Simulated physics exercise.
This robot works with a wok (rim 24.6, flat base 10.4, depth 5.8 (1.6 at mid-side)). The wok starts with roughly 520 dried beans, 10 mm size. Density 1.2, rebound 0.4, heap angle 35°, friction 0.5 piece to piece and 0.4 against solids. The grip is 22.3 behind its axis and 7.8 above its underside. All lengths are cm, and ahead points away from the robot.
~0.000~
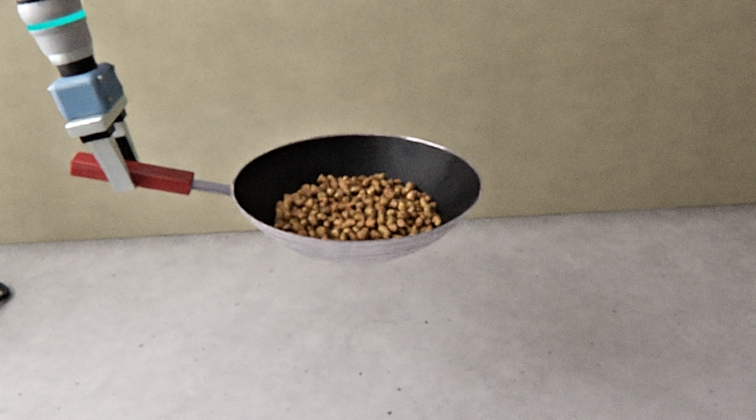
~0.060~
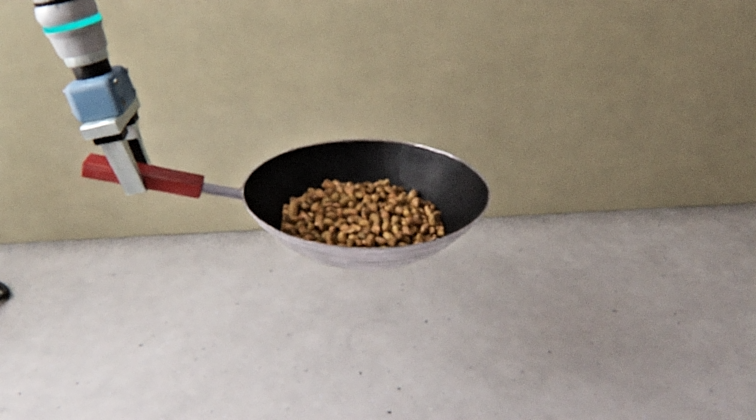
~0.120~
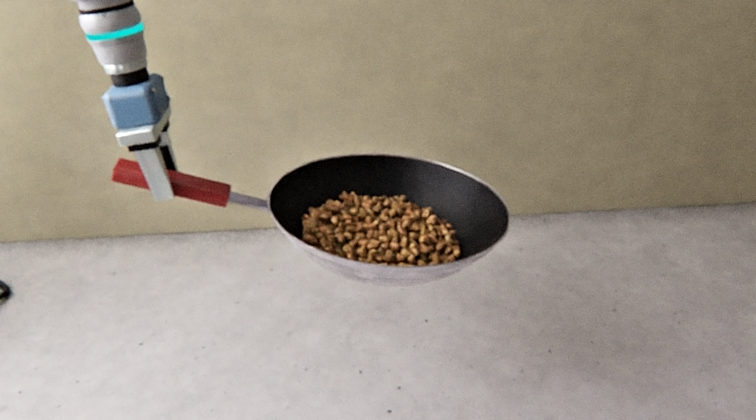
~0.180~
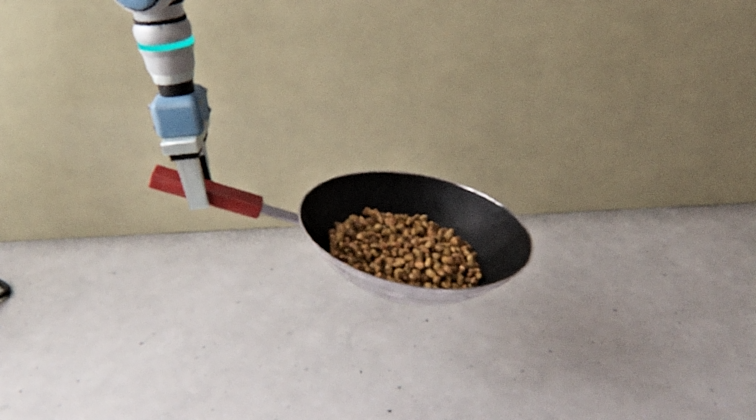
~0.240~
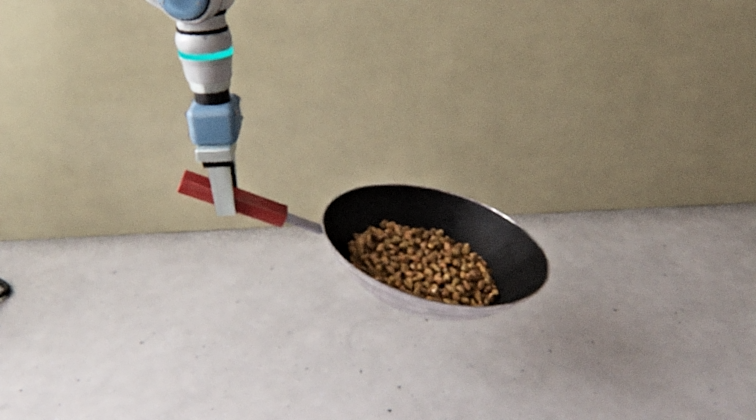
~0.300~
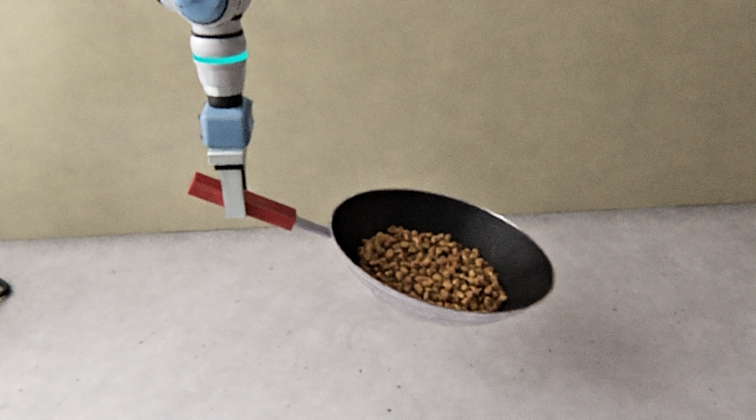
To begin with, a robot arm grips the red handle of a dark wok holding a heap of brown beans, nearly level above a pale grey surface. The arm carries it a short way right and downward, gradually tilting its far right side lower, while the beans stay heaped inside.
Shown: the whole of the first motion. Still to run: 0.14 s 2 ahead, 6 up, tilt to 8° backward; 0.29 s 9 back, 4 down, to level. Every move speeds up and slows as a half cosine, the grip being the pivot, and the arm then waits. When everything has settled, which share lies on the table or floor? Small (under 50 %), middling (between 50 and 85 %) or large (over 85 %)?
Answer: Middling; between 50 and 85 % of the dried beans finish on the table or floor.
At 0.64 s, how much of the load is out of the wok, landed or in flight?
Near 75 per cent so far.
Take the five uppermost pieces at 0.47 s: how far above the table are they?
Roughly 37 cm.
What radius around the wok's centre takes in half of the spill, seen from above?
Roughly 32 cm.
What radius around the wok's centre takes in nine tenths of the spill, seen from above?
Roughly 45 cm.
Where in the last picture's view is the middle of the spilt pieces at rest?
At about (619, 357).
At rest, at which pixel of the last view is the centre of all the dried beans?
At about (599, 359).
After 0.47 s, tilted 8° backward, highest piece 37 above the table; 521 in the wok.
After 0.64 s, tilted 2° backward, highest piece 38 above the table; 135 in the wok, 386 in flight or on a rim.
After 0.93 s, level, highest piece 23 above the table; 361 on the table or floor, 133 in the wok, 27 in flight or on a rim.
After 1.98 s, level, highest piece 23 above the table; 388 on the table or floor, 133 in the wok.
In the end, 388 on the table or floor, 133 in the wok. That is 74 % on the table or floor.
